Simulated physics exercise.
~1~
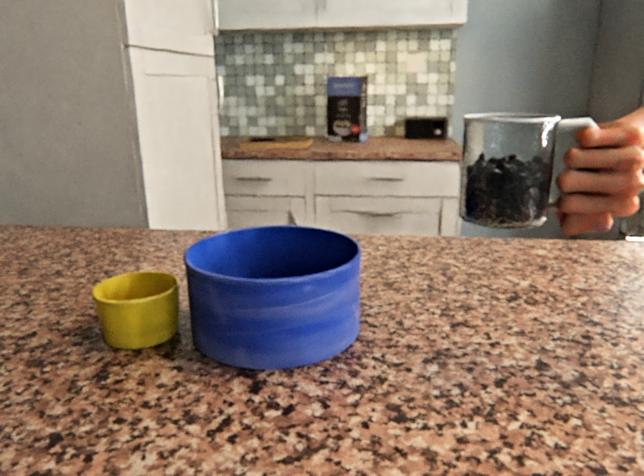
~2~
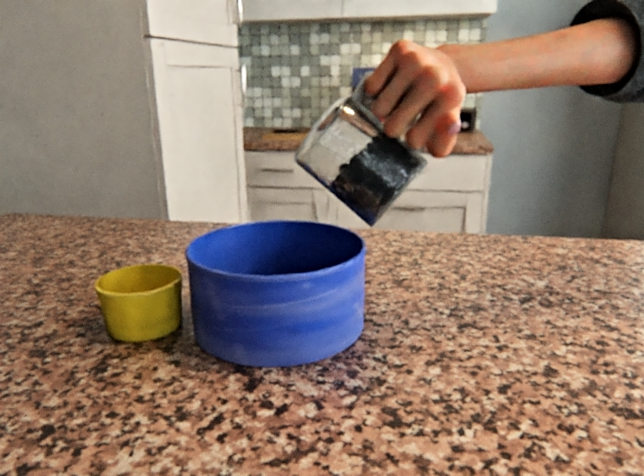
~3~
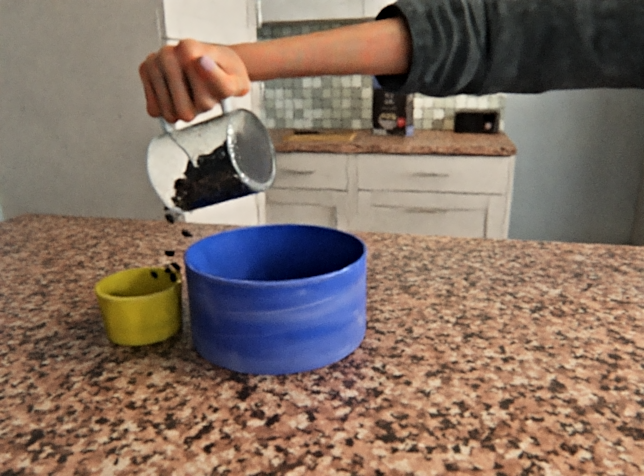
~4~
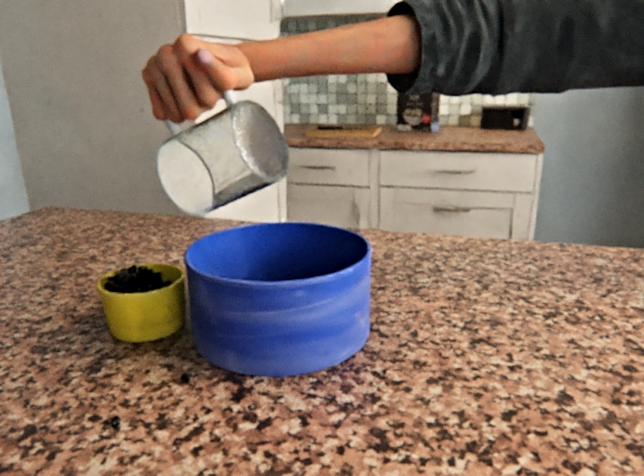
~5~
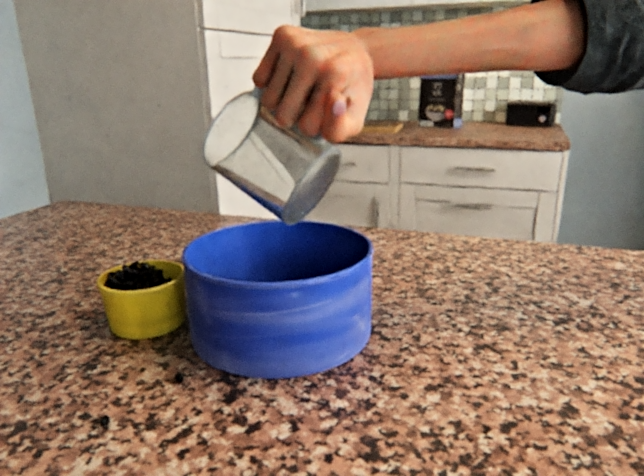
A hand holds a clear cup of black beans at the right, above a speckled countertop where a small yellow dish sits to the left of a larger blue pot. The hand carries the cup left, tilting it as it passes over the pot. Above the yellow dish, the cup tips further and the beans tumble down into the dish. The cup empties, leaving a dark heap in the dish. The hand then moves the empty cup back to the right, over the blue pot, and holds it there, still tilted, while the beans rest in the yellow dish.
